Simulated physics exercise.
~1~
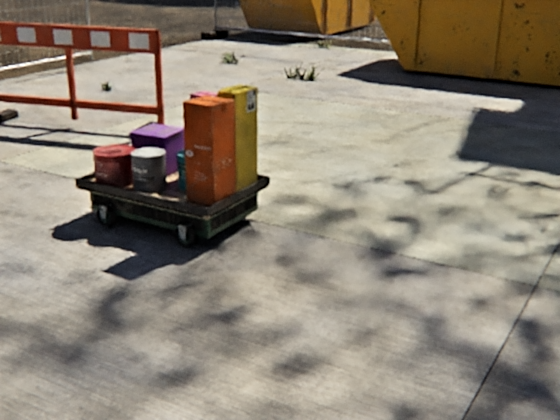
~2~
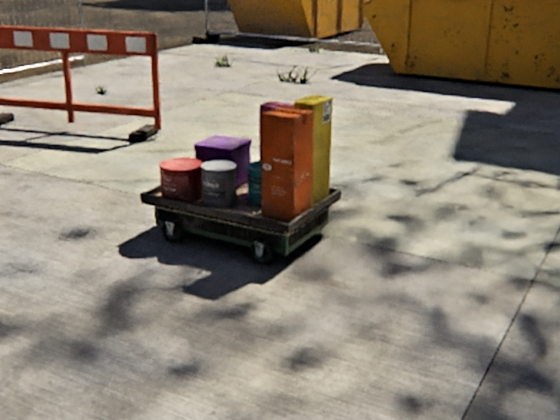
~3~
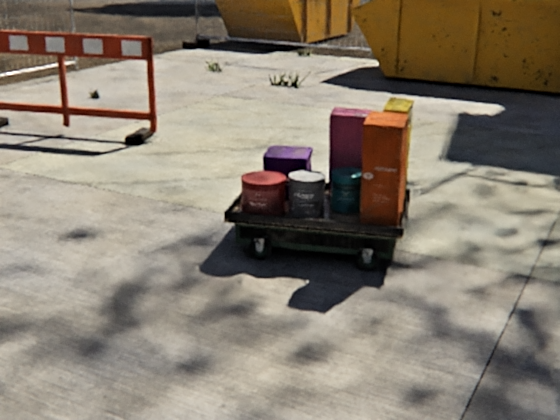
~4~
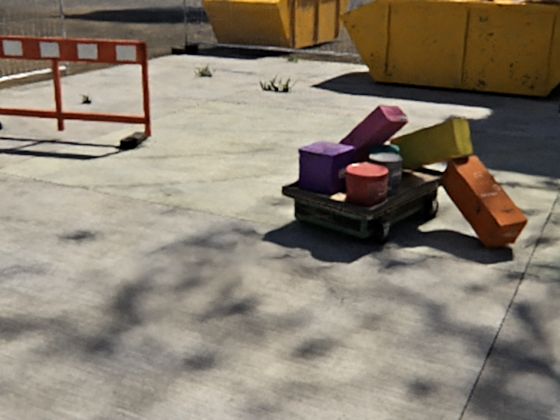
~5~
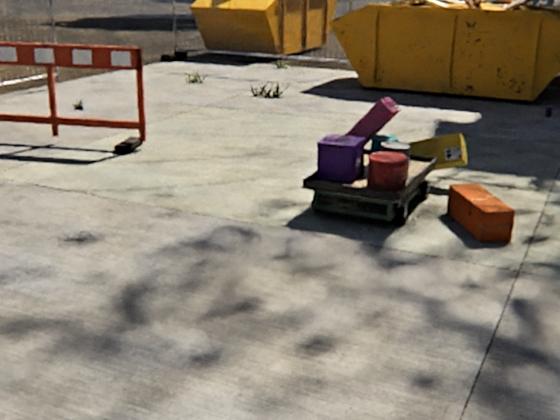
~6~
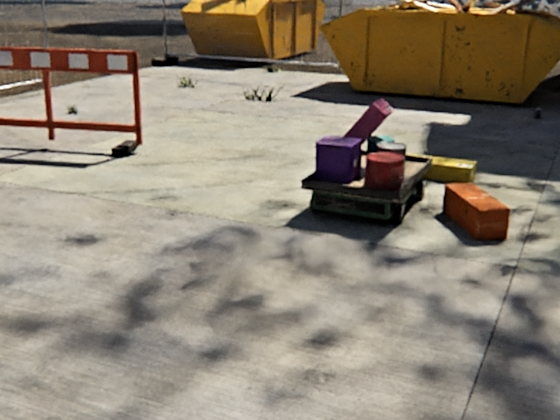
A flat wheeled cart carrying tall boxes, a purple tote and several pails rolls to the right across sunlit concrete, past a red and white barrier and yellow skips. As it begins to turn, the upright orange, yellow and pink boxes stay standing beside the pails. The cart swings away from the viewer, and the tall boxes tip over, the orange one dropping off the right side. The yellow box slides down after it to the ground. The cart stops with the pink box leaning on the deck among the tote and pails, while the orange and yellow boxes lie on the concrete.
